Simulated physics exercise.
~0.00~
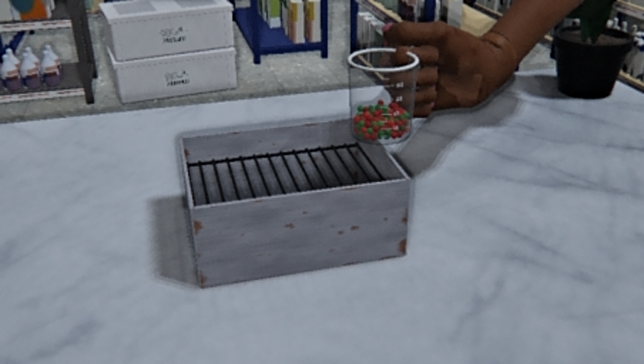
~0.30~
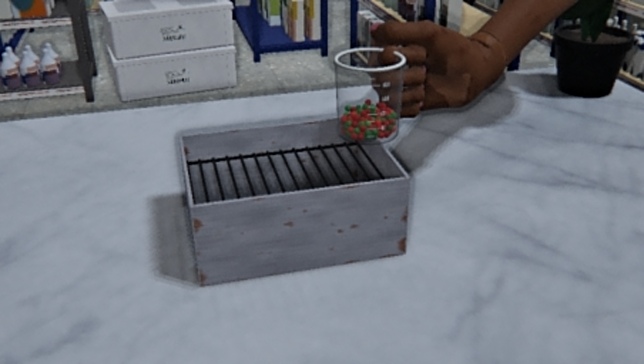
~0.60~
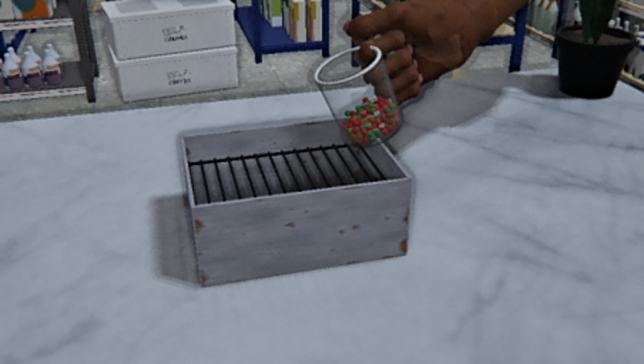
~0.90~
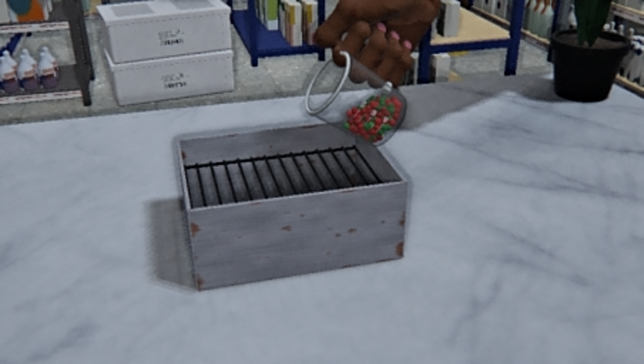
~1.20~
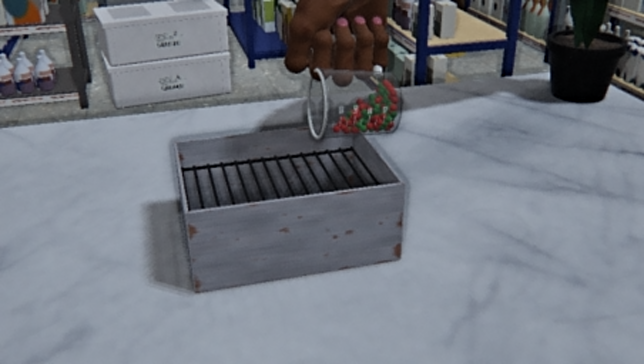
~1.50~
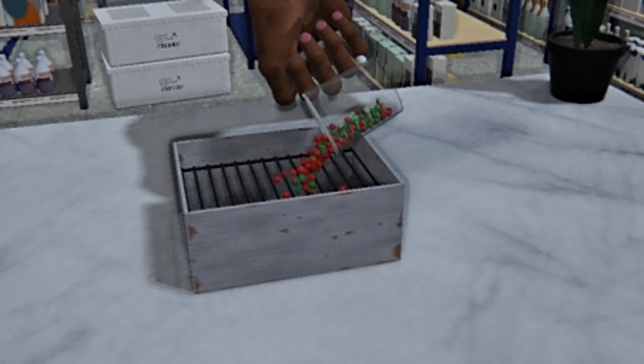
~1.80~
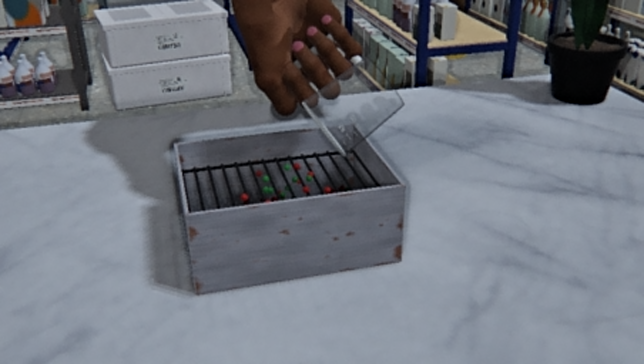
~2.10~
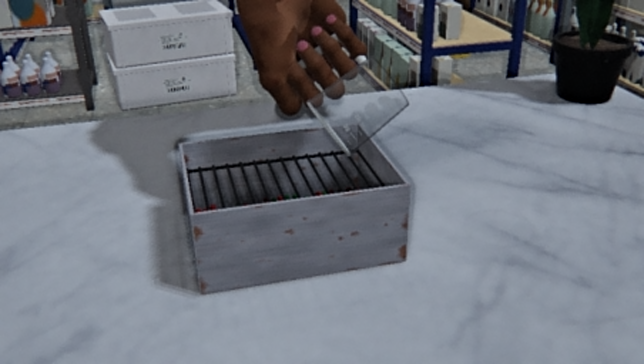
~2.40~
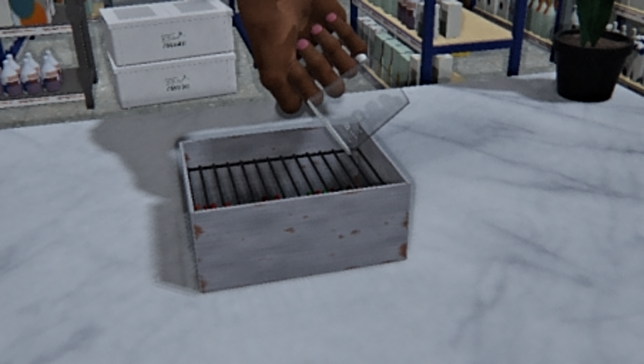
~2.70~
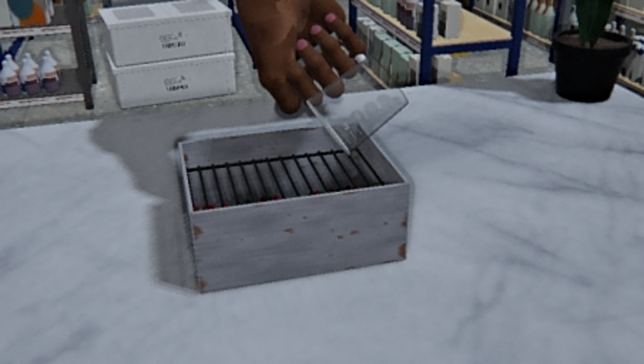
At the start, a hand holds a clear cup of small green and red bits upright beside a grey, weathered box with a dark wire rack across it, on a marbled white counter. The hand moves the cup slightly left and tilts it toward the box until it lies on its side. As it tips further, the bits pour out in a stream on to the wires. They scatter across the rack and drop through the gaps, both colours alike. Finally, the hand holds the emptied cup upside down, and all the bits are below the rack.
